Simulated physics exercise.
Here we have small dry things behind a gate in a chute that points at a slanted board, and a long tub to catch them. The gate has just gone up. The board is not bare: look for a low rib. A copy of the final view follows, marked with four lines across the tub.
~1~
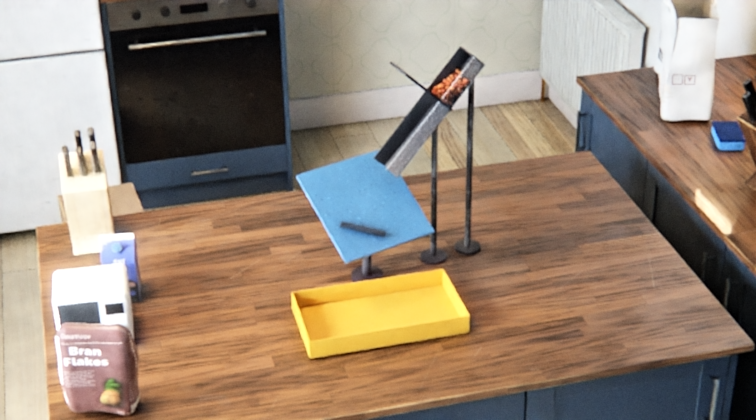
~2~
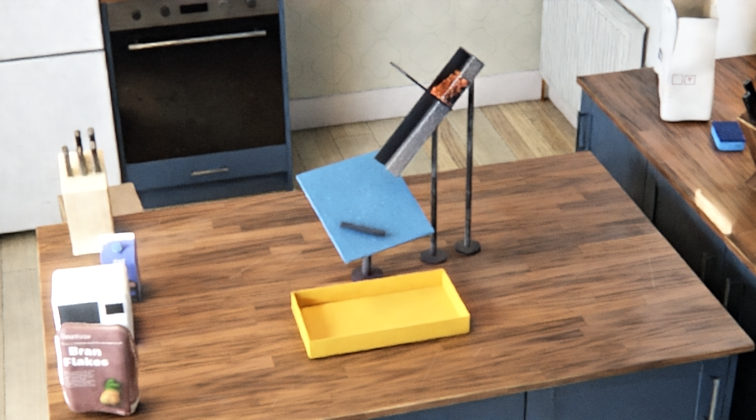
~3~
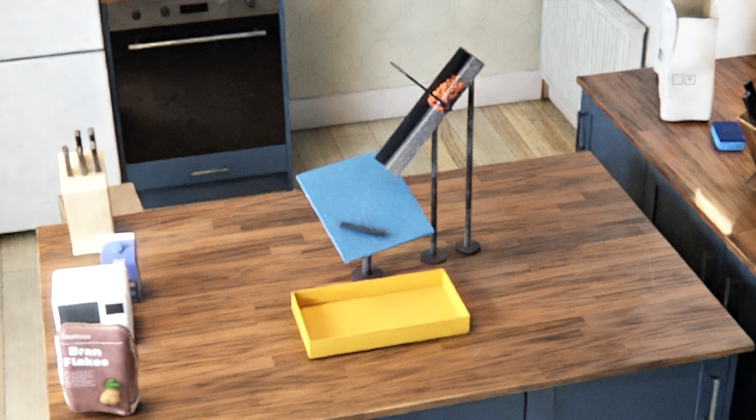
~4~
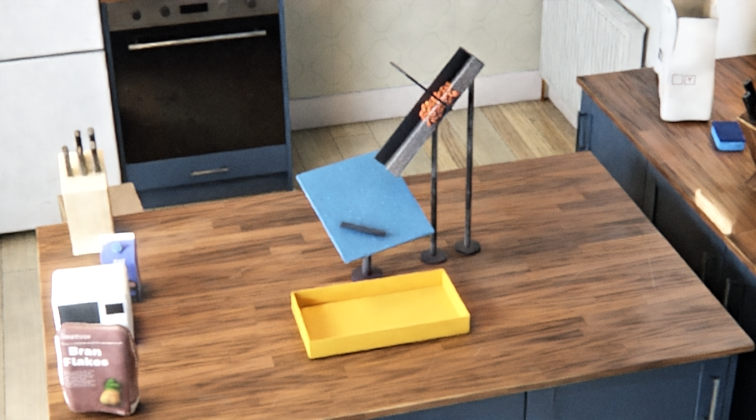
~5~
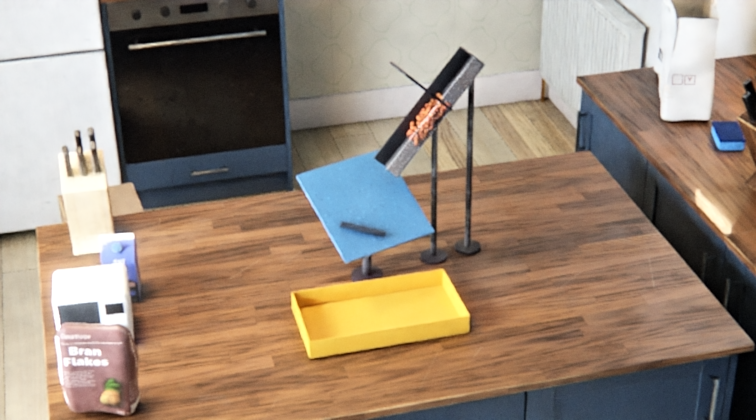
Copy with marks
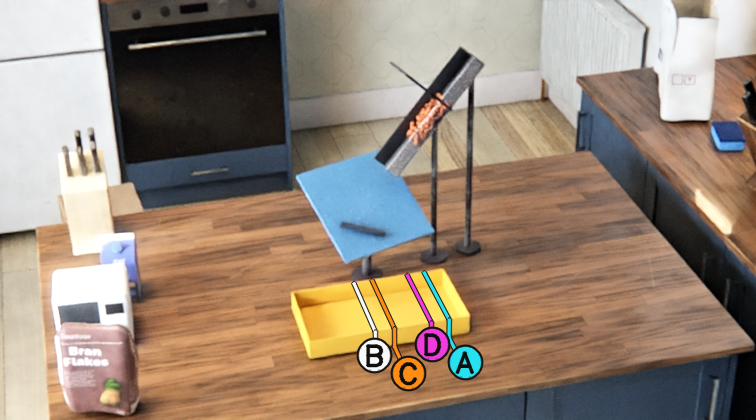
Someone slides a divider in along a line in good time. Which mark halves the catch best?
It is D.
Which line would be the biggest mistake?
The answer is A.
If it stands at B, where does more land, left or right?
More lands on the right.
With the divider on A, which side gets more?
Left.
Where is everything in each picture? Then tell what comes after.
Load behind the gate (446, 92), clay pellets; lip of the chute (391, 172), sloping fairly steeply, in the first picture.
Middle of the board (366, 203), tilted fairly steeply; middle of its low edge (391, 247); of its high edge (341, 161), in the second picture.
Front corners of the tub (310, 341) and (469, 316), empty; front of the load (438, 109), in the third picture.
Middle of the load (439, 104); its front (429, 124), roughly a quarter of the way to the lip; rib from (342, 222) to (386, 232), in the fourth picture.
Middle of the load (429, 117); its front (416, 143), roughly half of the way to the lip, in the fifth picture.
On the marked copy, line A crosses the front rim at (449, 319); line B crosses the front rim at (375, 331); line C crosses the front rim at (394, 328); line D crosses the front rim at (431, 322).
With A, of what is caught, the larger part on the left of the divider, about a tenth on the right.
With B, of what is caught, roughly a quarter on the left of the divider, the larger part on the right.
With C, of what is caught, roughly a quarter on the left of the divider, the larger part on the right.
With D, of what is caught, roughly half on the left of the divider, roughly half on the right.
